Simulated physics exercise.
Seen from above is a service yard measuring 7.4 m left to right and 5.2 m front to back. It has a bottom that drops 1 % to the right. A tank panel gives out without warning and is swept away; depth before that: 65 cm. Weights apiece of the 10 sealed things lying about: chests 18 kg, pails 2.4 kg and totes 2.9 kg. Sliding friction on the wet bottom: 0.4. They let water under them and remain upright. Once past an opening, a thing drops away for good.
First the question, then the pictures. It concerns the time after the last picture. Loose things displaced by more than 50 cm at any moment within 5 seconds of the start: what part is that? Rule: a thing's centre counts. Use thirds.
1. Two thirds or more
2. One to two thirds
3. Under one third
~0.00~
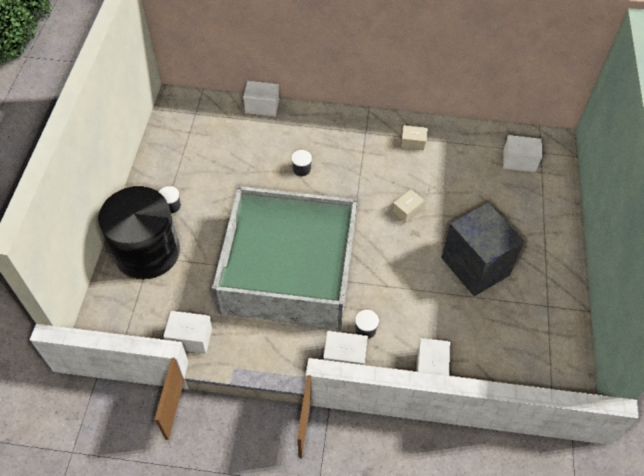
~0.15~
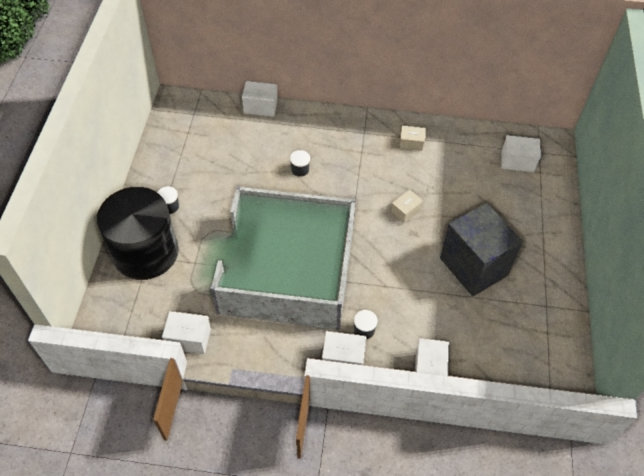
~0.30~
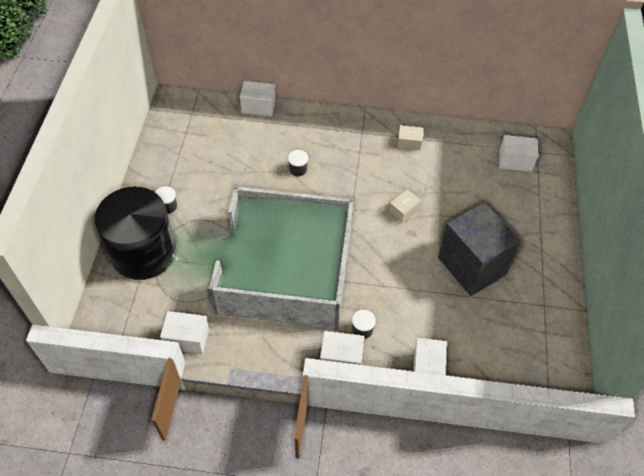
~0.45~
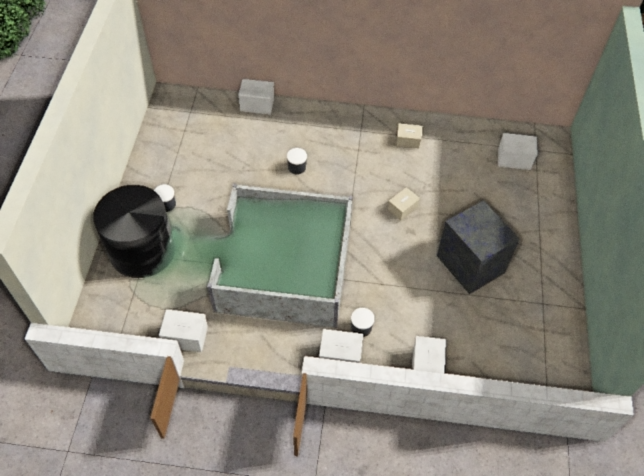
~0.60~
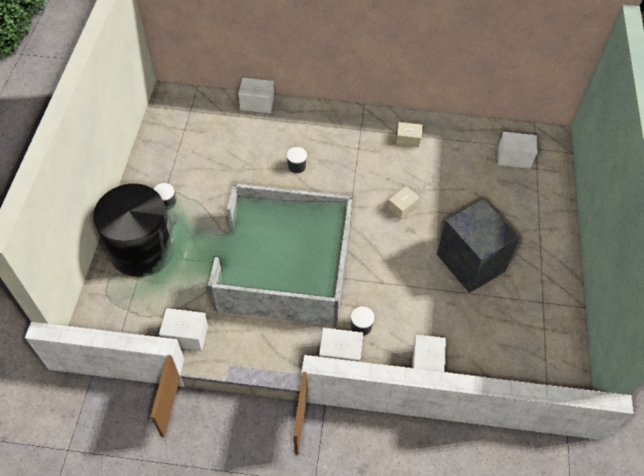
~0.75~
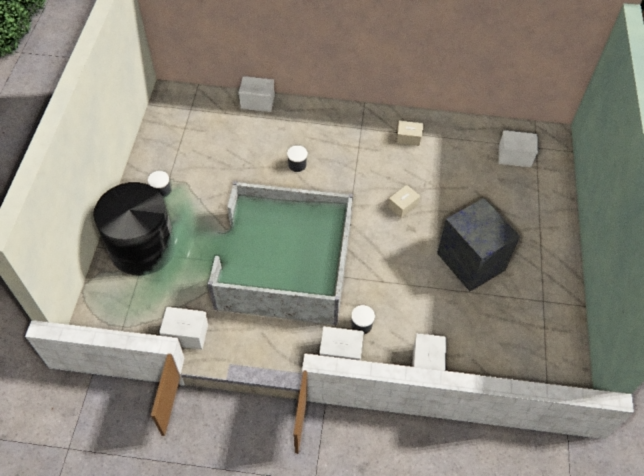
(2) One to two thirds.
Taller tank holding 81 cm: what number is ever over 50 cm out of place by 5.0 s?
The count would be 7.
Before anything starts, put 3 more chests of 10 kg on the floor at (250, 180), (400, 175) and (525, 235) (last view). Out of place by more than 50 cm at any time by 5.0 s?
In the order asked: Not as far, not as far, not as far.
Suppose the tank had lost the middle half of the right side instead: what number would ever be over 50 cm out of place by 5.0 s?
Count: 2.
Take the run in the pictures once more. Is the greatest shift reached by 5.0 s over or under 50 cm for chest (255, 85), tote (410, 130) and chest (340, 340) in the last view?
Beyond the mark, within the mark, within the mark.
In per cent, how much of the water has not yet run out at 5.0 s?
Around 96 per cent of the water is still in there.
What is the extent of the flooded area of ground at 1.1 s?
I'd put it close to 8.0 m2.
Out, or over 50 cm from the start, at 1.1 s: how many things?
1 of them.
After 1.1 s 1 of 10 are over 50 cm from their spots; 0 afloat.
After 2.2 s 1 of 10 are over 50 cm from their spots; 1 afloat.
After 3.5 s 3 of 10 are over 50 cm from their spots; 1 afloat.
After 5.0 s 4 of 10 are over 50 cm from their spots, and 4 have been at some point; 1 afloat.
